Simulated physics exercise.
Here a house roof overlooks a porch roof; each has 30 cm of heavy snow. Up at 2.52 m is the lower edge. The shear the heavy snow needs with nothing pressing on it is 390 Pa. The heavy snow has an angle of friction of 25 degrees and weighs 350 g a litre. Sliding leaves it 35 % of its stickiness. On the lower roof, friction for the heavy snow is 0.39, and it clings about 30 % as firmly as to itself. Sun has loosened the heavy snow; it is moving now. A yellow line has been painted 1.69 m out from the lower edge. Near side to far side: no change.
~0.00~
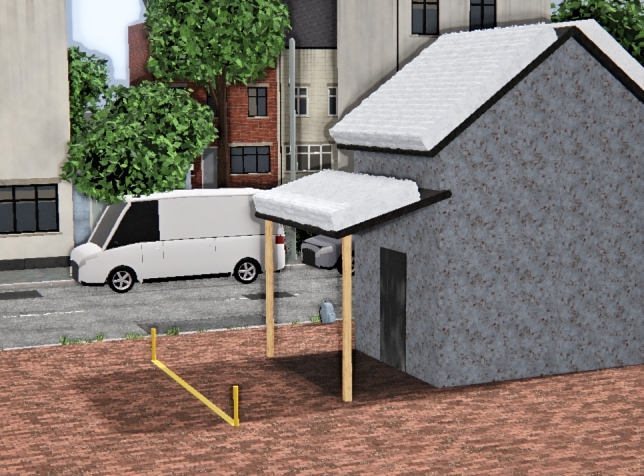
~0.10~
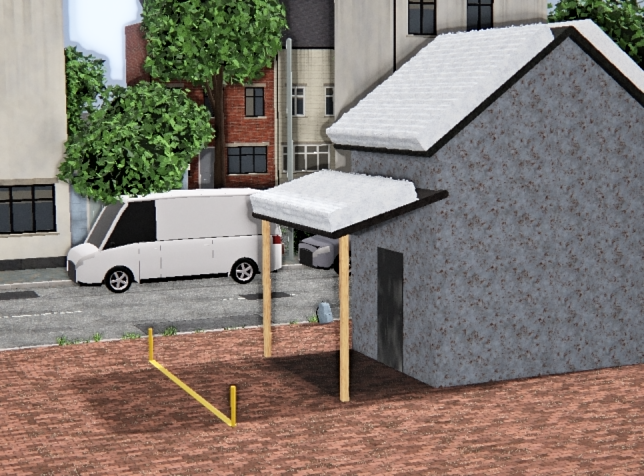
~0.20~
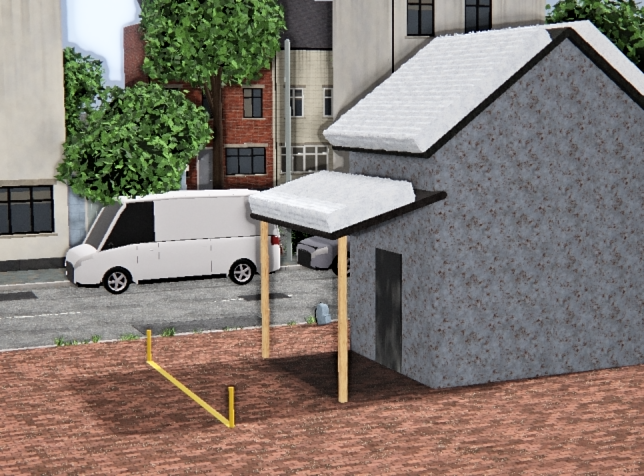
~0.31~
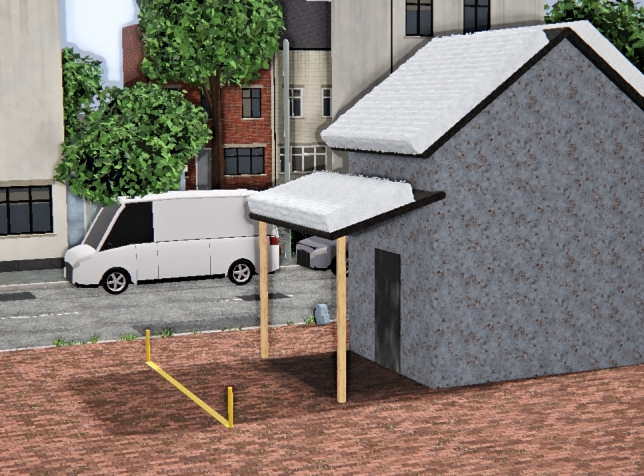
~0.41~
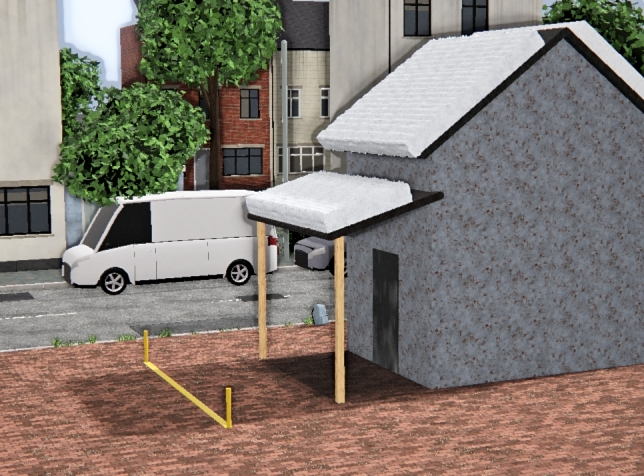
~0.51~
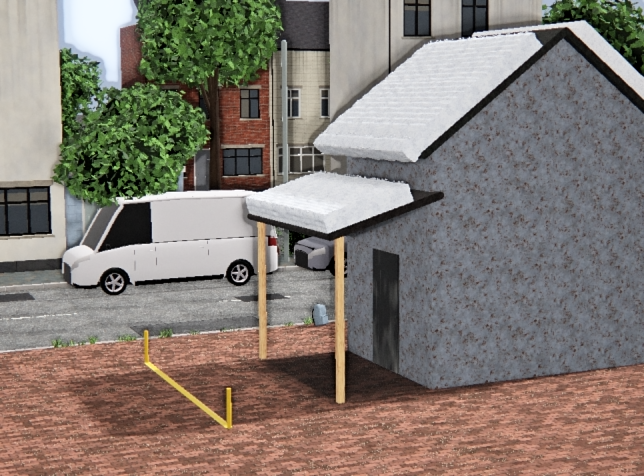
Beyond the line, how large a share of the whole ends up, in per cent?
Roughly 20 per cent.
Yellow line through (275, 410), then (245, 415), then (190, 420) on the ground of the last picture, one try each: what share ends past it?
In turn about 45 %, 30 %, 12 %.
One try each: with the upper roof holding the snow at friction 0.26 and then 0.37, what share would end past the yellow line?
About 40 % in the first try and about 35 % in the second.
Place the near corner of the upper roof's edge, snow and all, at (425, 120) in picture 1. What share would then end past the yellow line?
40 per cent or so.
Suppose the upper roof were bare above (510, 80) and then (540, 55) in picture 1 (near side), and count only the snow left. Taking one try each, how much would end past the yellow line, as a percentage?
6 %, then 14 %.
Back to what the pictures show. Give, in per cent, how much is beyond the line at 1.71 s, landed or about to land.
0 percent.
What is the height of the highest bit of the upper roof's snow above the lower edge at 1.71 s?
At that moment the top of the snow is about 1.7 m above the lower edge.
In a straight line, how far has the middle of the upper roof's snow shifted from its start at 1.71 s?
1.8 m.
After 1.06 s, none is below the lower edge and 0 % is past the line.
After 1.71 s, none is below the lower edge and 0 % is past the line.
After 2.35 s, 27 % is below the lower edge and 0 % is past the line.
After 3.00 s, 59 % is below the lower edge and 13 % is past the line.
After 4.60 s, at the end, 68 % is below the lower edge and 20 % is past the line.
